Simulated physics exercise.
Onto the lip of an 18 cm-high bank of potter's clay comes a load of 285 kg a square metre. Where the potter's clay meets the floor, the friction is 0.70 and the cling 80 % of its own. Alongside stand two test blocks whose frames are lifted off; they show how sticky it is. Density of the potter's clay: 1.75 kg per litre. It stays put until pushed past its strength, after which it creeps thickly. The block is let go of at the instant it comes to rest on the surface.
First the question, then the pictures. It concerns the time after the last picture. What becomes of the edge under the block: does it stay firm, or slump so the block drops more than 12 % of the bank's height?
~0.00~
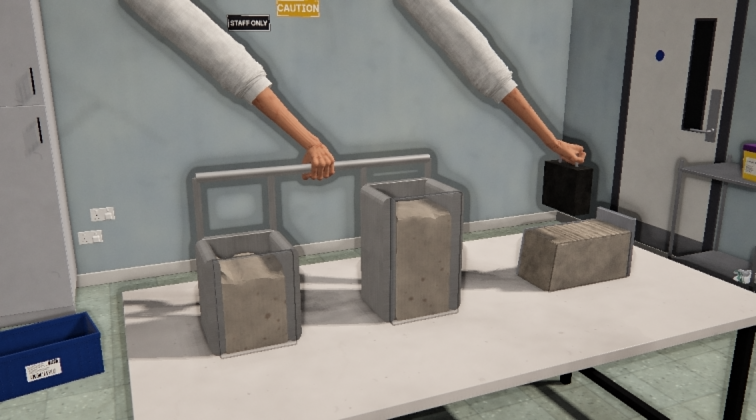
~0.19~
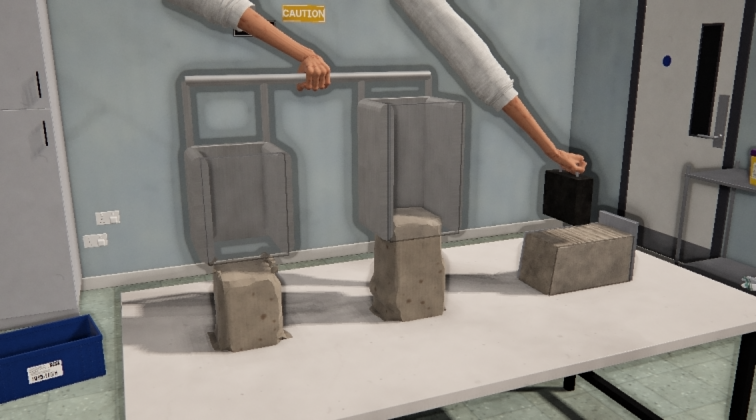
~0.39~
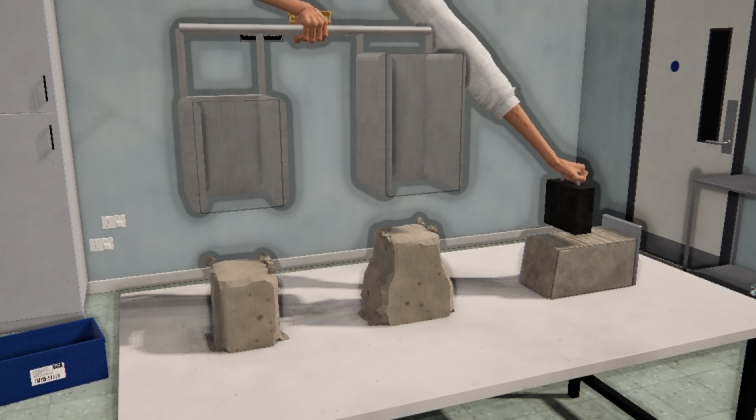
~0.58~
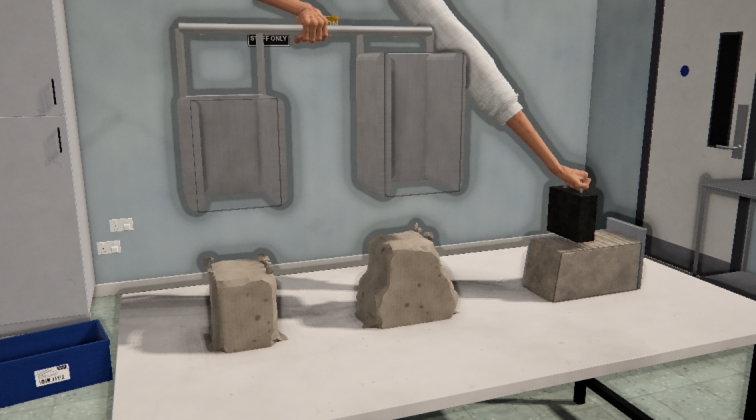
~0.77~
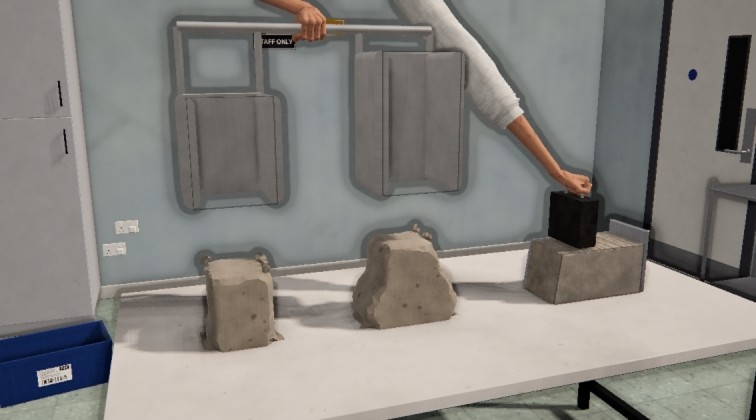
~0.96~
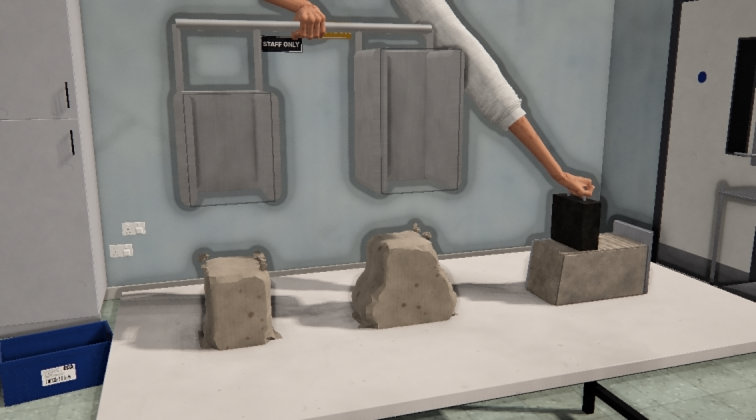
The edge stays firm.
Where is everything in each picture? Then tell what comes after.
In the first picture, crest of the potter's clay at (590, 239); block heights 23 cm, 35 cm (left to right).
In the second picture, crest of the potter's clay at (591, 242); block heights 23 cm, 33 cm (left to right).
In the third picture, crest of the potter's clay at (593, 246); block heights 23 cm, 28 cm (left to right).
In the fourth picture, crest of the potter's clay at (597, 248); block heights 23 cm, 26 cm (left to right).
In the fifth picture, crest of the potter's clay at (598, 250); block heights 23 cm, 26 cm (left to right).
In the sixth picture, crest of the potter's clay at (601, 251); block heights 23 cm, 26 cm (left to right).
After 1.11 s, the block is down by 2 % of the bank's height and stands upright.
After 1.29 s, the block is down by 2 % of the bank's height and stands upright.
After 1.46 s, the block is down by 2 % of the bank's height and stands upright.
After 1.64 s, the block is down by 2 % of the bank's height and stands upright.
After 1.69 s, the block is down by 2 % of the bank's height and stands upright.
